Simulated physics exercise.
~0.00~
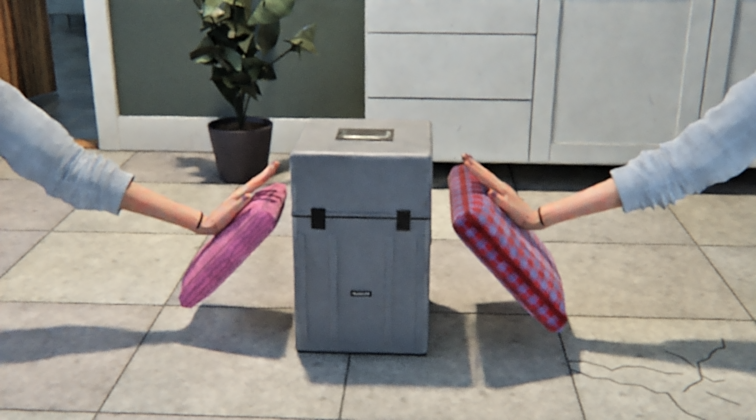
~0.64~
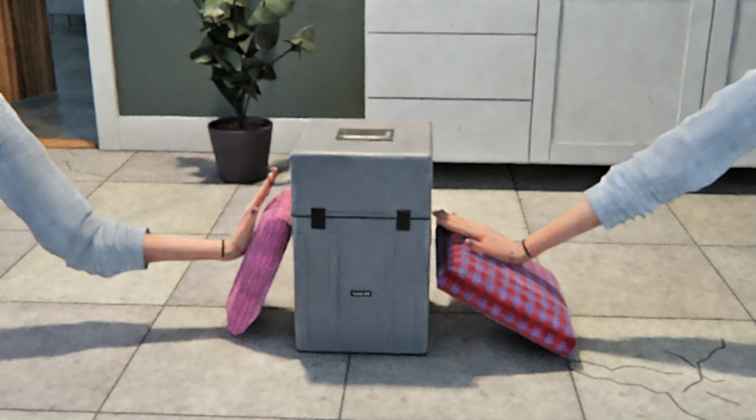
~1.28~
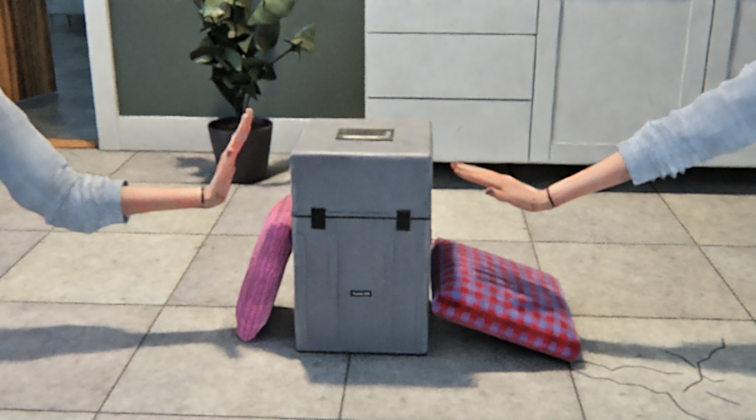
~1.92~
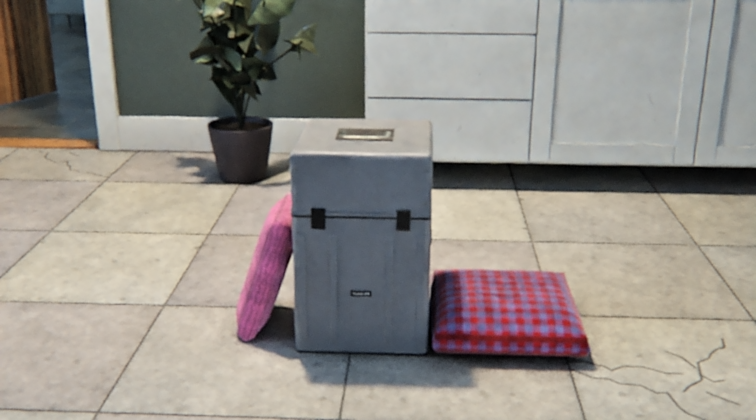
A red checked cushion slides flat beside a grey chest while a pink one stays leaning.
